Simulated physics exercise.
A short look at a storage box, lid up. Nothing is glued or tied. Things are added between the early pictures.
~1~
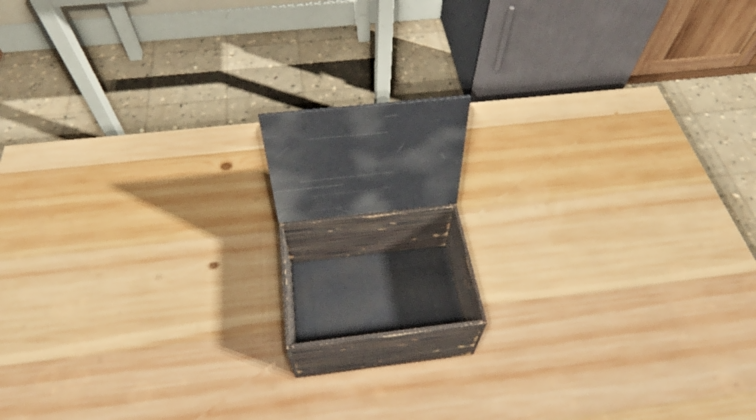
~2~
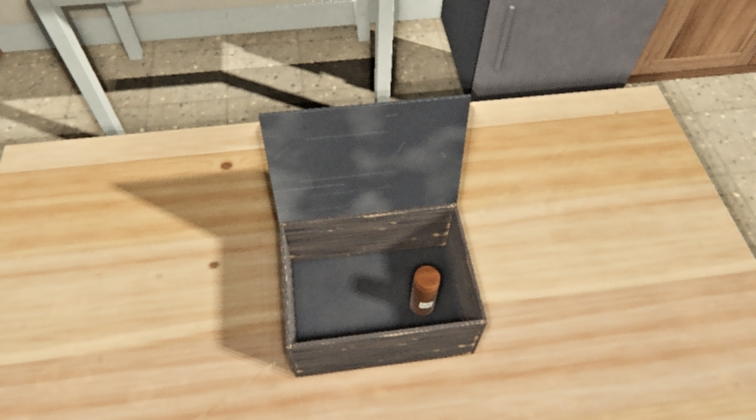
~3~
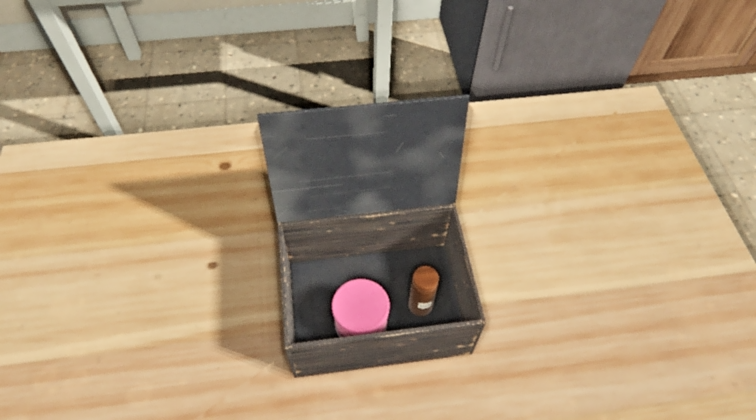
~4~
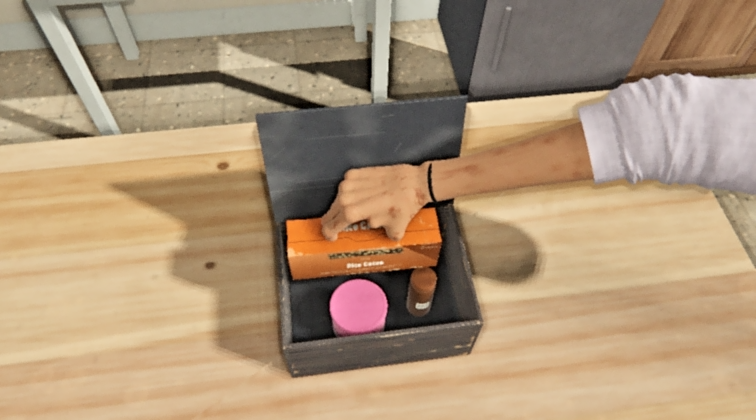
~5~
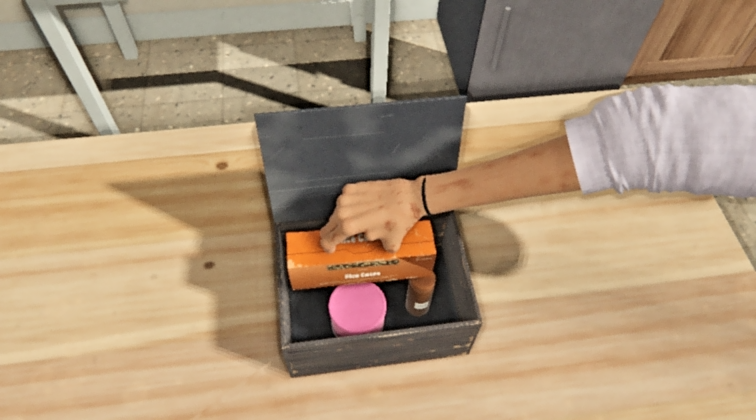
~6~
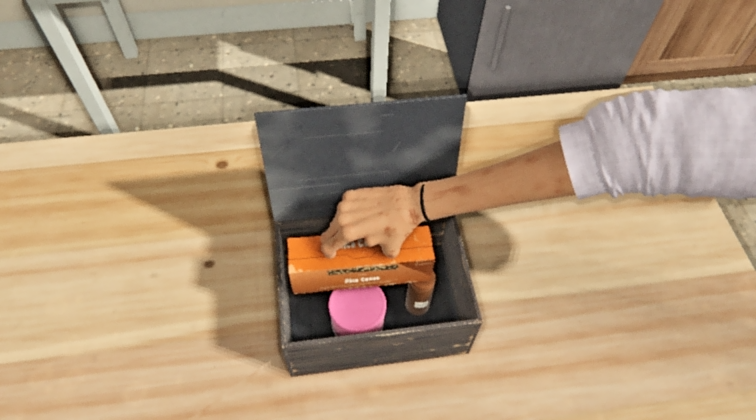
A hand in a pale sleeve reaches from the right into an open dark box on a light wooden table, seen from above by a still camera. A small brown bottle appears inside at right, then a pink tub to its left, then an orange carton behind them, under the hand. The hand lowers the carton slightly, shifting it a little toward the front.
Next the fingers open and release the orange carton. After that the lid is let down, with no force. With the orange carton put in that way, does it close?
Outcome: The lid sits on the rim.
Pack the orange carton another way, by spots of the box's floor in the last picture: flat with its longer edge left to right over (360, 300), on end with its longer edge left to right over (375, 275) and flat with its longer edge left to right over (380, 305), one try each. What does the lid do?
First try: It shuts flat; second try: It stays ajar; third try: It sits on the rim.
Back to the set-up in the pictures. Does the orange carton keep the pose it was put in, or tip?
The orange carton tips.
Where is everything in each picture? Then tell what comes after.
The last thing is not in view yet, in the first picture.
The last thing is not in view yet, in the second picture.
The last thing is not in view yet; pink tub (361, 314), in the third picture.
On its way; orange carton (364, 244); pink tub (359, 314), in the fourth picture.
On its way; orange carton (361, 255); pink tub (358, 314), in the fifth picture.
In place under the hand; orange carton (361, 260); pink tub (358, 313), in the sixth picture.
Then, 1.10 s after the last picture, lid starting down; orange carton on its side near (360, 269).
Then, 1.80 s after the last picture, lid 33° above the rim; orange carton on its side near (360, 269).
At rest, lid shut; tipped over in the box, orange carton; the other 2 in place. Seen from the same camera at the end, orange carton near (360, 269).
